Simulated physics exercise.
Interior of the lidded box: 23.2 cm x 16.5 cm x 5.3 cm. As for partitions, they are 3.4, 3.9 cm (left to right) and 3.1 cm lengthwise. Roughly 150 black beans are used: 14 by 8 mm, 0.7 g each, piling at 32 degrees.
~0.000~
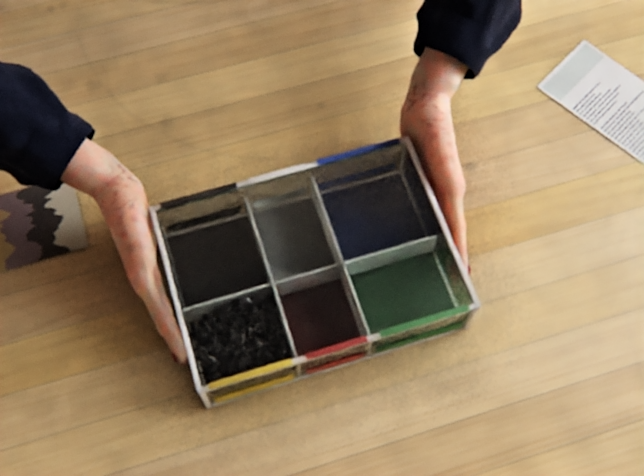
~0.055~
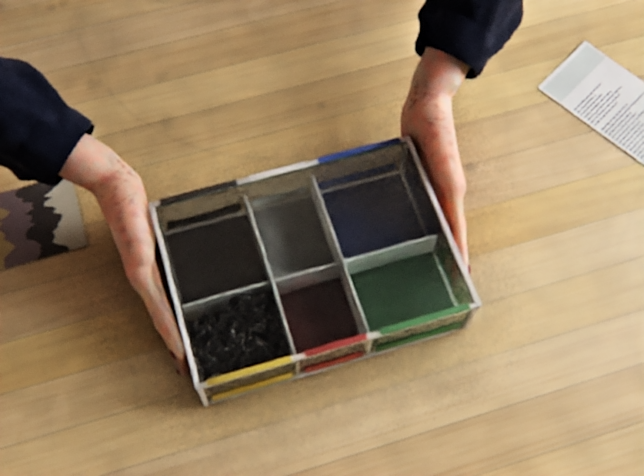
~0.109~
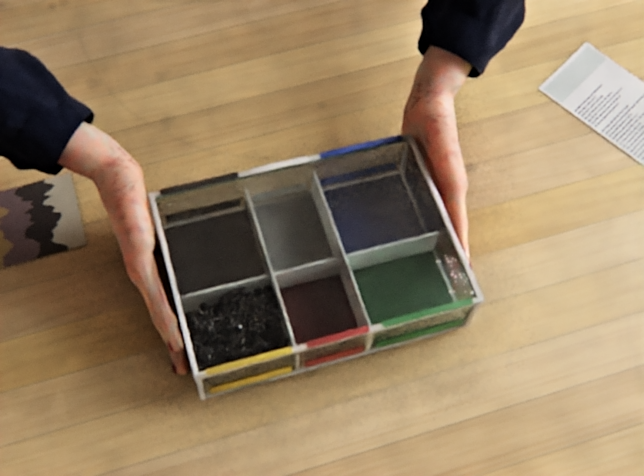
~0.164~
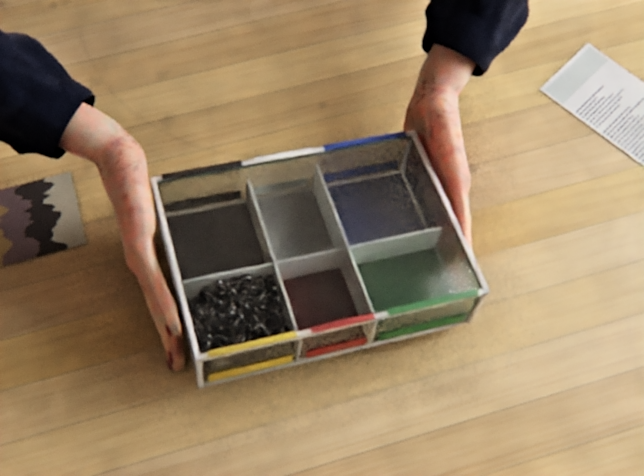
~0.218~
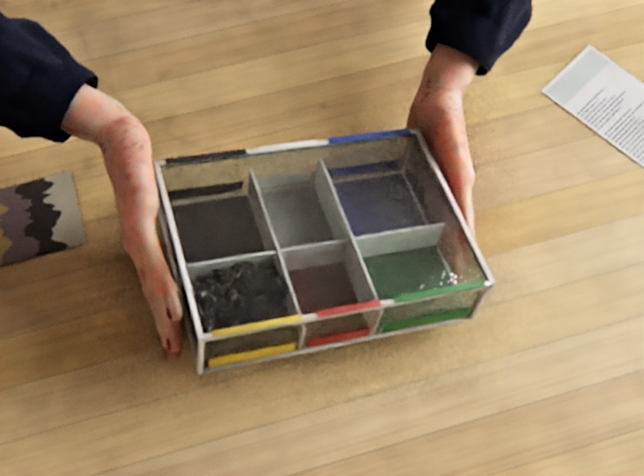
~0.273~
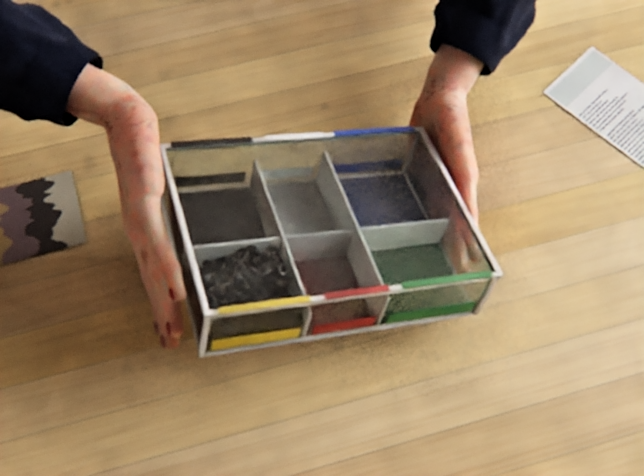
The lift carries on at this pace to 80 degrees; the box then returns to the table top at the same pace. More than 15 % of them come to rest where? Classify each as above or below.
Classification: Red below, blue above, green below, yellow above, white above, black below.
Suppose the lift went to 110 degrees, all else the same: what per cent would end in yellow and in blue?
In per cent, yellow 5 and blue 60.
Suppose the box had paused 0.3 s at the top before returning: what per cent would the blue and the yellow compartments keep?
Then blue keeps 30% and yellow keeps 40%.
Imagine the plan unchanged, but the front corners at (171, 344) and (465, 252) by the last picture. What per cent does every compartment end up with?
Result - red: 0 %; blue: 0 %; green: 0 %; yellow: 60 %; white: 0 %; black: 40 %.
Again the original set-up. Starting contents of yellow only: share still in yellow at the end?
Fraction kept: Approx. 40 %.
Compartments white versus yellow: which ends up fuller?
That would be the yellow compartment.
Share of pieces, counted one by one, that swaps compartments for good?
Around 60 per cent.
Then, at 1.07 s, tilt 79 degrees; red 5 %, blue 10 %, yellow 65 %, white 15 %, black 5 %.
Then, at 1.60 s, tilt 34 degrees; red 5 %, blue 25 %, yellow 40 %, white 25 %, black 5 %.
Then, at 2.20 s, tilt 0 degrees; red 5 %, blue 25 %, yellow 40 %, white 25 %, black 5 %.
At rest (2.7 s), red 5 %, blue 25 %, green 0 %, yellow 40 %, white 25 %, black 5 %.
